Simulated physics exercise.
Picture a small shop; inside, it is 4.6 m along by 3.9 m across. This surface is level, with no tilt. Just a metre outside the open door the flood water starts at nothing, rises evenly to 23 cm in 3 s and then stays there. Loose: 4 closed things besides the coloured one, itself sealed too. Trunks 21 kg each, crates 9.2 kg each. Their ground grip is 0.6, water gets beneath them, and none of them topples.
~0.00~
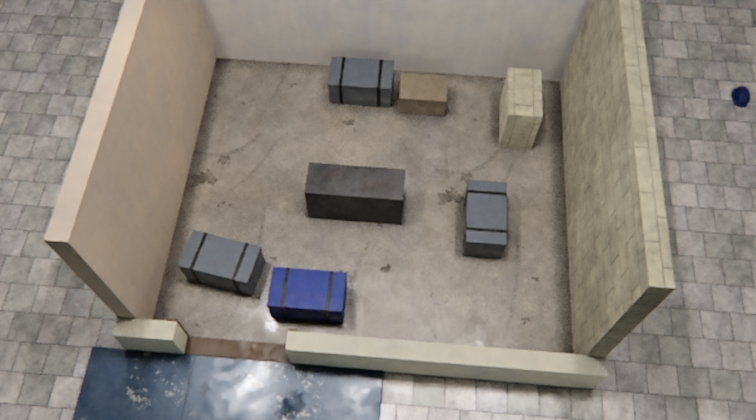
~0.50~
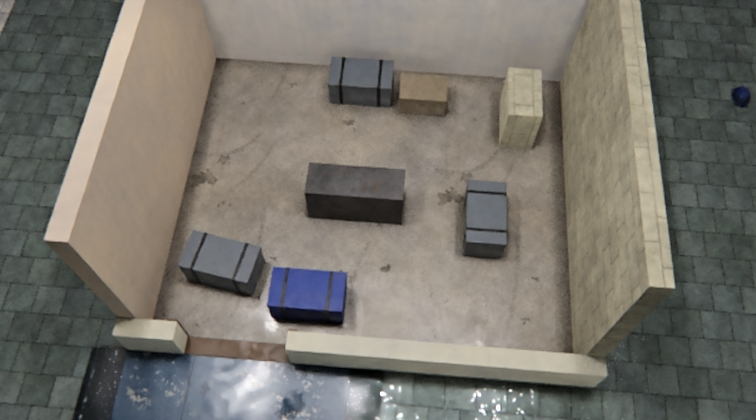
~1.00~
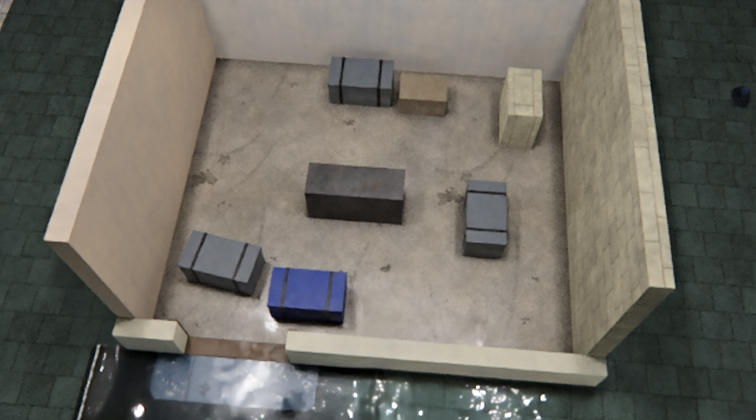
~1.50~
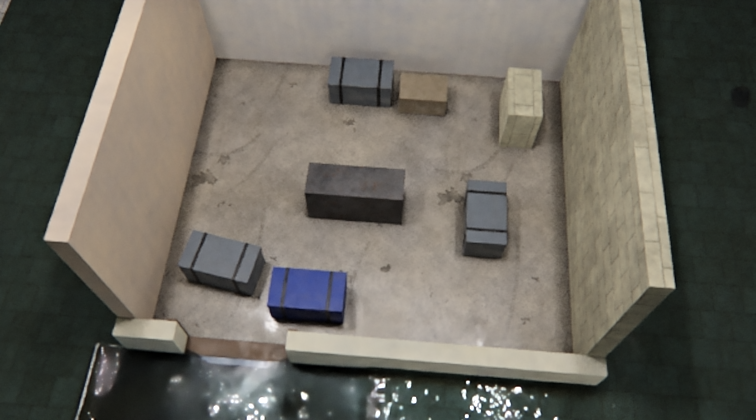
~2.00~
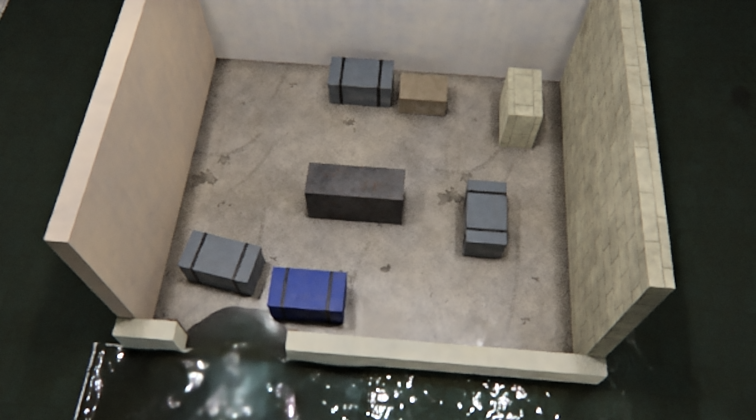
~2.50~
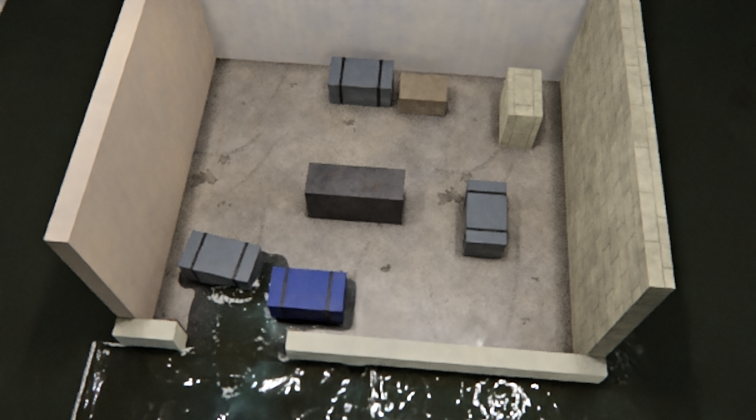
Dark water rose over the paving around a small walled room of trunks and crates, then slipped through the gap in the front wall and spread around the blue trunk, while everything inside stayed put.
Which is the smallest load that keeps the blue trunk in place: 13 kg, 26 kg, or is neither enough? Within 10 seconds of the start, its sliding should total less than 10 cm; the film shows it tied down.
Neither one works.
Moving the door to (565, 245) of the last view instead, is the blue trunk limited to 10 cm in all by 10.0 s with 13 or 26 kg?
Then no mass works.
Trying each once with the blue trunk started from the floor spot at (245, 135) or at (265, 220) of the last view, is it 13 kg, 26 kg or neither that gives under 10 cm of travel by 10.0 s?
Going in order: Neither weight works, neither weight works.
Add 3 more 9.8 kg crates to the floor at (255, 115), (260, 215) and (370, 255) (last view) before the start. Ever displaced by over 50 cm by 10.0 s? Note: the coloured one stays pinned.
The first comes out above the threshold, the second above the threshold, the third below the threshold.
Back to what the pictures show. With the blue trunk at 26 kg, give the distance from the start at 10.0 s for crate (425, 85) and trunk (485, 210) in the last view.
Net displacement, in order: 140 cm; 10 cm.
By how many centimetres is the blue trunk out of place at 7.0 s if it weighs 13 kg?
I'd put it at about 100 cm.
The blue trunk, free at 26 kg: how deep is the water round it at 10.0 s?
Depth: Approx. 5 cm.
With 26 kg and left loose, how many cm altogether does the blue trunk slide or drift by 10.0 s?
Roughly 60 centimetres altogether.
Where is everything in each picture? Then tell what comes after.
The first frame shows the blue trunk at (307, 289) rests on the ground; 0.0 m2 under water; 0 of 5 have shifted.
The second frame shows the blue trunk at (307, 289), on the bottom; 0.0 m2 under water; 0 of 5 have shifted.
The third frame shows the blue trunk at (307, 289), on the bottom; water covers 0.0 m2; 0 of 5 have shifted.
The fourth frame shows the blue trunk at (307, 289), on the bottom; water covers 0.0 m2; 0 of 5 have shifted.
The fifth frame shows the blue trunk at (307, 289) rests on the ground; water covers 0.3 m2; 0 of 5 have shifted.
The sixth frame shows the blue trunk at (307, 289) rests on the ground; 0.7 m2 under water; 0 of 5 have shifted.
After 3.5 s the blue trunk would be 25 cm from its start with 13 kg and 12 cm from its start with 26 kg; 5 cm of water round it then.
After 4.5 s the blue trunk would be 80 cm from its start with 13 kg and 55 cm from its start with 26 kg; 4 cm of water round it then.
After 7.0 s the blue trunk would be 104 cm from its start with 13 kg and 58 cm from its start with 26 kg; 5 cm of water round it then.
After 10.0 s the blue trunk would be 107 cm from its start with 13 kg and 61 cm from its start with 26 kg; 5 cm of water round it then.
